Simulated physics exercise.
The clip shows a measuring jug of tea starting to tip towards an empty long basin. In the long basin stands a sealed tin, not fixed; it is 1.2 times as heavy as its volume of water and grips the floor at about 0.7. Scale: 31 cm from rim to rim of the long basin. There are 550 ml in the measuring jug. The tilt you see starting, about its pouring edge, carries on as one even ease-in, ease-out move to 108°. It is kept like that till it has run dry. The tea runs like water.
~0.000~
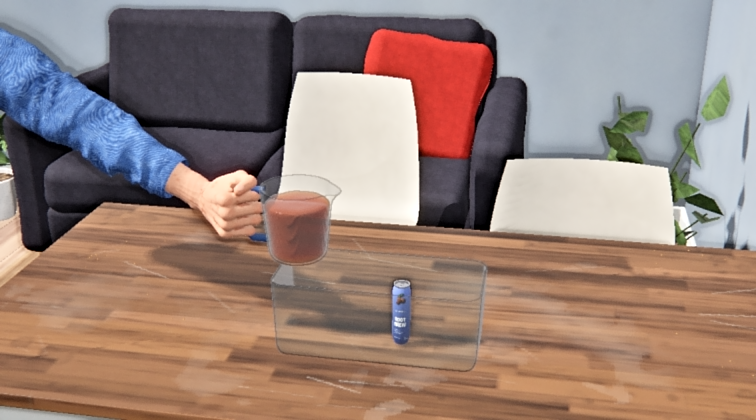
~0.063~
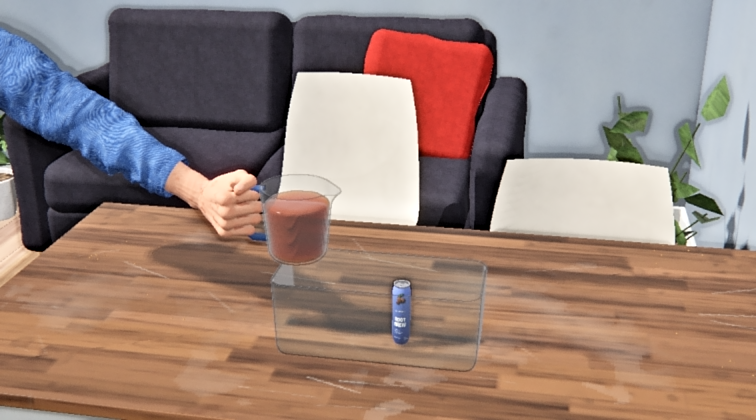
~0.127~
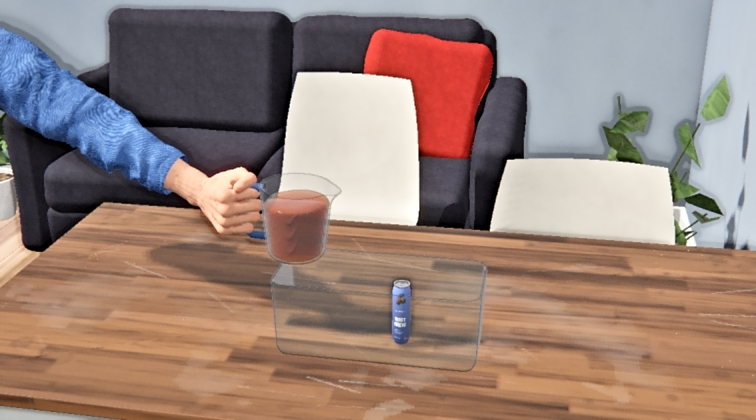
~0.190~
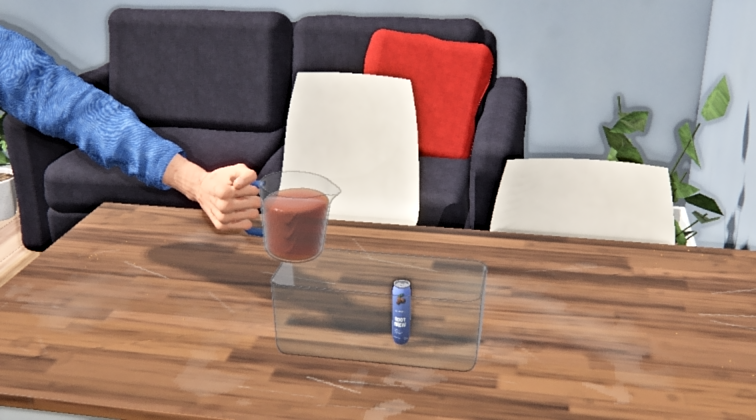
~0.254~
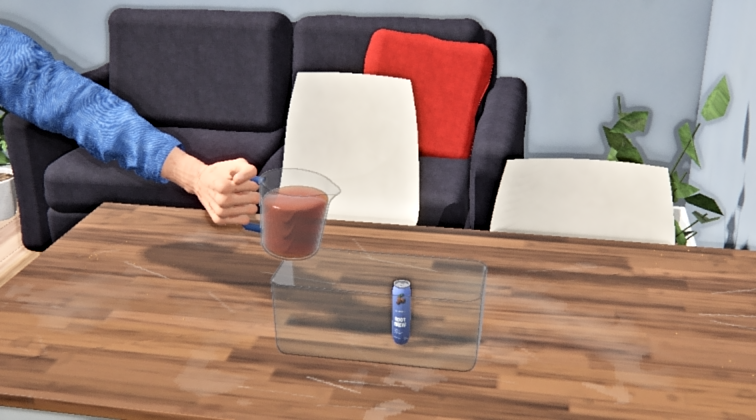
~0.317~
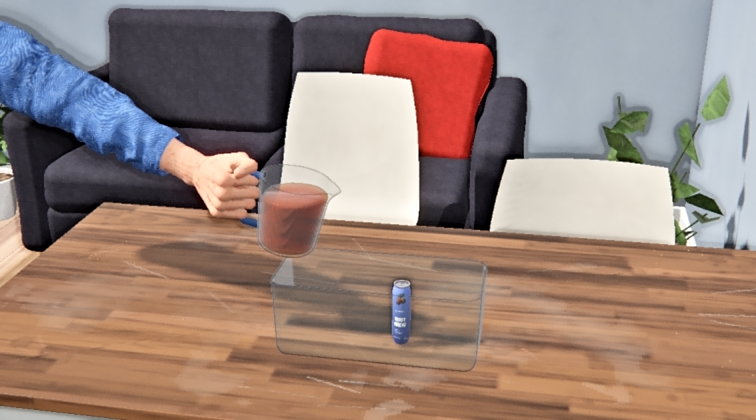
At the start, a hand in a blue sleeve holds a clear measuring jug of reddish-brown tea upright above a wooden table, beside a clear, empty long basin and a blue tin. The jug stays nearly still, then the hand tilts it slightly to the right, its handle side rising a little.
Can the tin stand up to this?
It falls.
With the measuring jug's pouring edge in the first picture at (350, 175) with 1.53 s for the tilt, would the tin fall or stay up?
Then it remains upright.
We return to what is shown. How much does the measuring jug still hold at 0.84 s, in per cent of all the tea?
Some 82 per cent.
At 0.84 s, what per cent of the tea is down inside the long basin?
About 4 per cent.
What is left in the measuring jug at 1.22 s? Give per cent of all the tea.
Near 22 in a hundred.
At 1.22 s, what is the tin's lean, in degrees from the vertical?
It is at some 90°.
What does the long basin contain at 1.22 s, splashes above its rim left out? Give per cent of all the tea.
Some 52 per cent.
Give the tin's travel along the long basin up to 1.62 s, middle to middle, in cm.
About 7 cm.
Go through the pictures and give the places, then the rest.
In the first picture, it leans 0°; its right rim is at (341, 191); the tea meets the walls at (266, 198) and (330, 203); the long basin's rim runs from (281, 265) to (484, 282); the tin's top is at (402, 287).
In the second picture, it leans 0°; its right rim is at (341, 191); the tea meets the walls at (266, 198) and (330, 202).
In the third picture, it leans 2°; its right rim is at (341, 191); the tea meets the walls at (266, 198) and (329, 201).
In the fourth picture, it leans 4°; its right rim is at (341, 191); the tea meets the walls at (265, 196) and (330, 200).
In the fifth picture, it leans 7°; its right rim is at (341, 192); the tea meets the walls at (265, 193) and (329, 198).
In the sixth picture, it leans 11°; its right rim is at (341, 192); the tea meets the walls at (263, 191) and (329, 196).
After 0.84 s the tilt is 61° and 83 per cent is still to pour; the tin stands where it began.
After 1.22 s the tilt is 96° and 23 per cent is still to pour; the tin lies on its side.
After 1.62 s the tilt is 108° and 0 per cent is still to pour; the tin lies on its side.
After 2.06 s the tilt is 108° and 0 per cent is still to pour; the tin lies on its side.
In the end the tin lies on its side.
